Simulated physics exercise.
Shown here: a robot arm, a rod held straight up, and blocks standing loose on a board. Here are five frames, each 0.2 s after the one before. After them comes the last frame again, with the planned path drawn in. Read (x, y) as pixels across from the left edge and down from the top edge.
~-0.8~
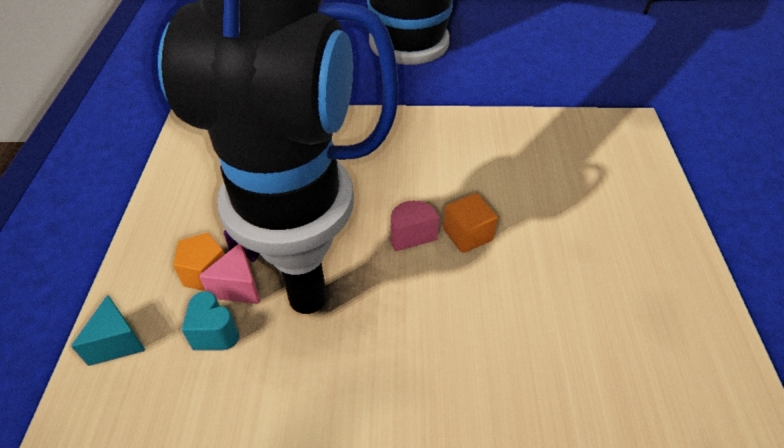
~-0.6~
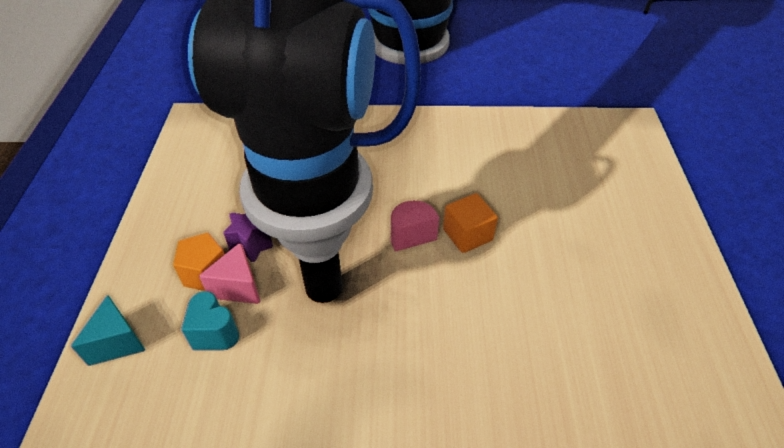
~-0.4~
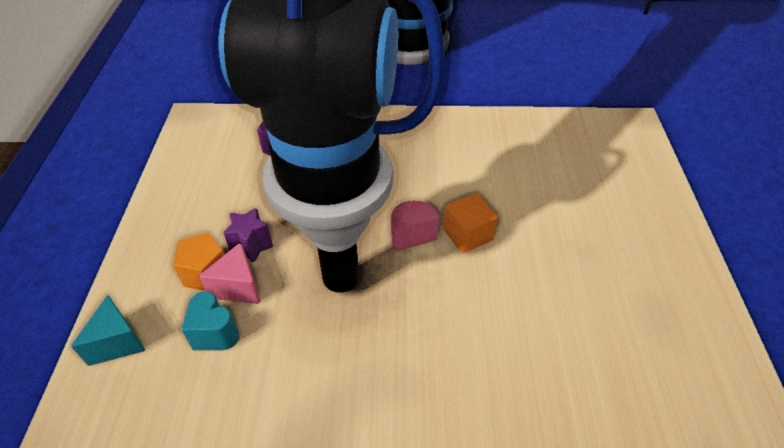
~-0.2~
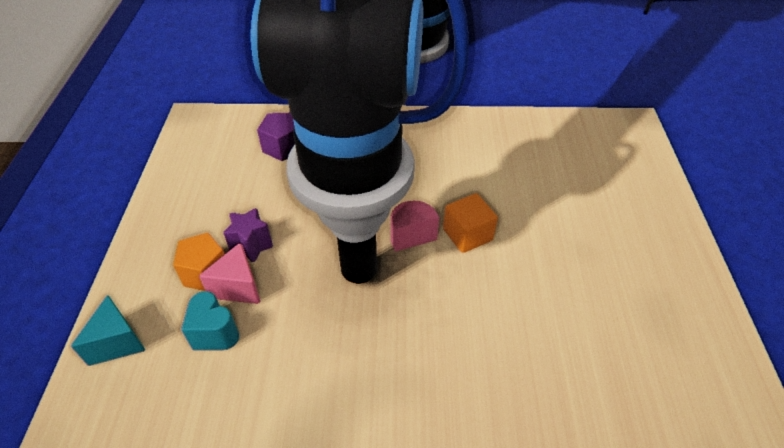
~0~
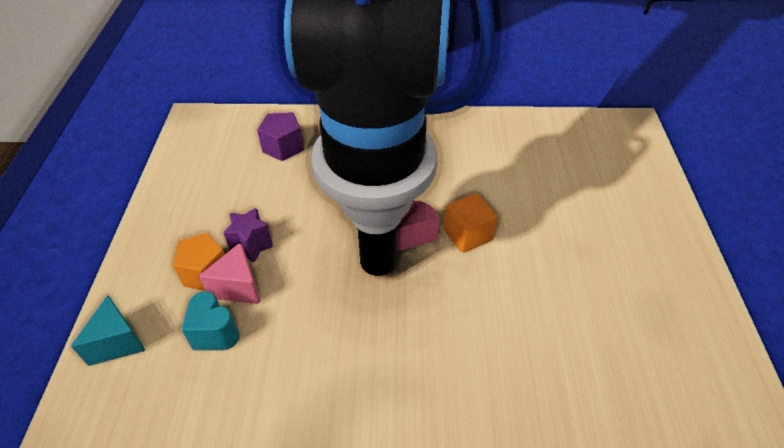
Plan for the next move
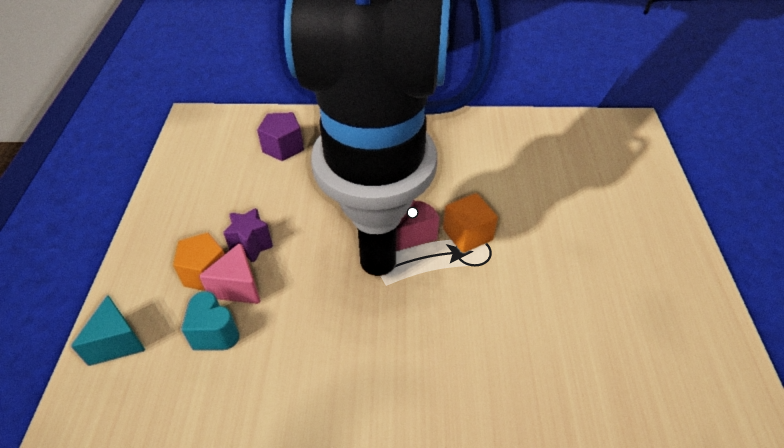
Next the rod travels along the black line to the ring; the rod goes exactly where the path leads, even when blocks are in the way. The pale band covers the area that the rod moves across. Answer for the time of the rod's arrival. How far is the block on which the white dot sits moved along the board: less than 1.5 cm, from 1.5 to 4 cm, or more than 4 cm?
Travels under 1.5 cm.
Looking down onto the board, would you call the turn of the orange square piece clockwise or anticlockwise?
Counterclockwise from above.
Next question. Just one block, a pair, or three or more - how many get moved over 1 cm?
One block moves more than 1 cm.
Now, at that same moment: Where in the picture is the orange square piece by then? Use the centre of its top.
I predict (488, 203).
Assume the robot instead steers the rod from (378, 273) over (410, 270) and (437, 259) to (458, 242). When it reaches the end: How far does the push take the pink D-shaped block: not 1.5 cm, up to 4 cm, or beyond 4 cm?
Band: Under 1.5 cm.
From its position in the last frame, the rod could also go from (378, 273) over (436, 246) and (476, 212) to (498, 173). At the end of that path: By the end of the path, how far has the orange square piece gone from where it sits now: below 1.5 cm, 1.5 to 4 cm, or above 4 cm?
The shift is above 4 cm.
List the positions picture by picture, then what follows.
Tip of the rod at (308, 299), middles of tops, pink D-shaped block at (413, 213), orange square piece at (472, 211), in the first picture.
Rod at (324, 288), nothing pushed, in the second picture.
Rod at (341, 278), nothing pushed, in the third picture.
Rod at (359, 269), nothing pushed, in the fourth picture.
Rod at (378, 262), pink D-shaped block at (413, 213), orange square piece at (472, 211), in the fifth picture.
The line goes from (378, 273) over (425, 257) to (473, 252); the dot is on the pink D-shaped block.
The first path, step by step. Halfway along, rod at (426, 246); nothing pushed yet.
At the end, rod at (475, 241); pink D-shaped block unmoved; orange square piece at (488, 203), turned 40° anticlockwise.
